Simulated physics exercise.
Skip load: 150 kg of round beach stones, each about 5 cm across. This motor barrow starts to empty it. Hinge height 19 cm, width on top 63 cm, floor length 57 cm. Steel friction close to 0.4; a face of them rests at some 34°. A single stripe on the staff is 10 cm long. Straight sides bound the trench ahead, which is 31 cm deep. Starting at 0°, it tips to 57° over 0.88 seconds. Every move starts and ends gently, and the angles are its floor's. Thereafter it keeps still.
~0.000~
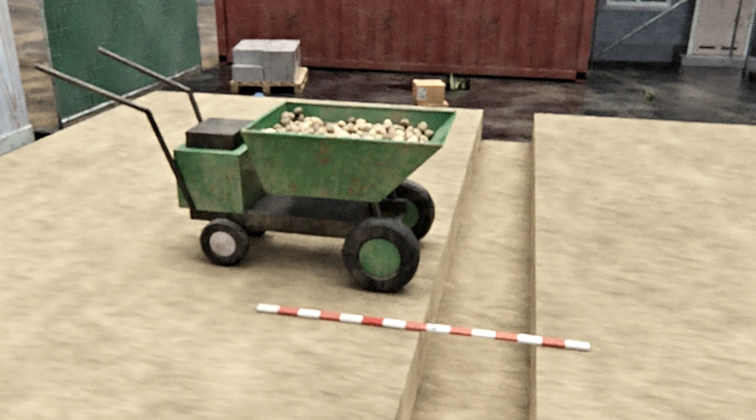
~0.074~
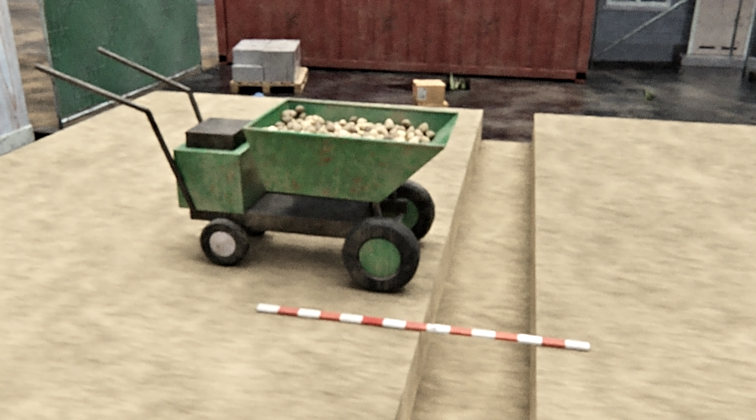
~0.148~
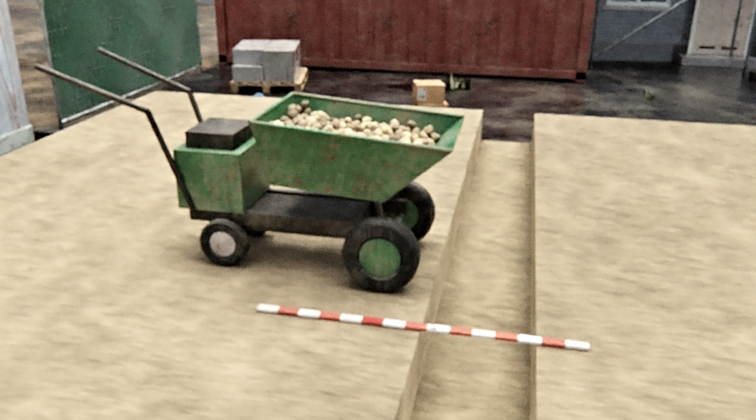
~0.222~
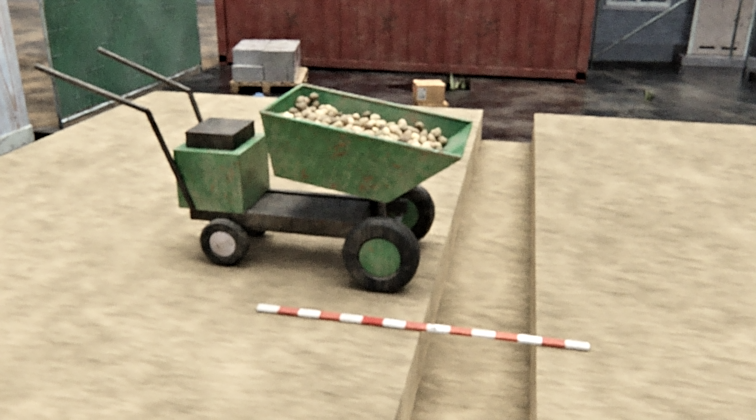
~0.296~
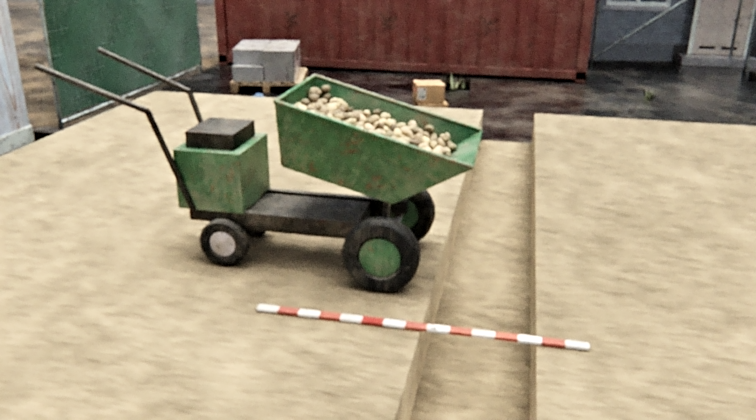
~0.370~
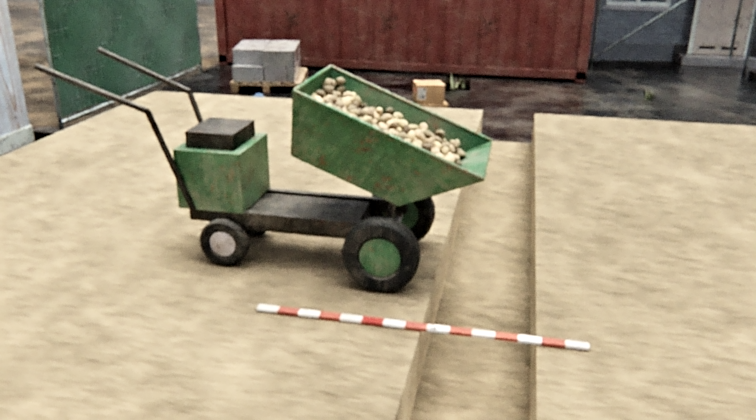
The green skip of a motor barrow, loaded with pale, rounded stones, sits level beside a trench, then begins to tilt slowly. Its rear end rises away from the chassis while its front lip swings right and down over the trench edge, the wheels staying still behind a red-and-white staff.
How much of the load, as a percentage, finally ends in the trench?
I would put it at about 36 per cent.
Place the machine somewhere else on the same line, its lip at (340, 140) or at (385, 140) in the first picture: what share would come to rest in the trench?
About 95 per cent from the first spot, about 80 from the second.
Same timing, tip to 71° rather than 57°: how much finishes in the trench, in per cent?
Roughly 30%.
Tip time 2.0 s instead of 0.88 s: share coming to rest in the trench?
50 per cent.
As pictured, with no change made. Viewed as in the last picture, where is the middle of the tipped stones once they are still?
I'd point somewhere around (562, 279).
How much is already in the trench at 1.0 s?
5 per cent, give or take.
After 0.7 s the floor is at 48°; 100 % in the skip; the foremost stones are at (495, 206).
After 1.0 s the floor is at 57°; 88 % in the skip, 5 % in the trench, 7 % past the trench; the foremost stones are at (569, 276).
After 1.3 s the floor is at 57°; 45 % in the skip, 5 % in the trench, 50 % past the trench; the foremost stones are at (673, 284).
After 3.3 s the floor is at 57°; 4 % in the skip, 36 % in the trench, 59 % past the trench; the foremost stones are past the picture's edge.
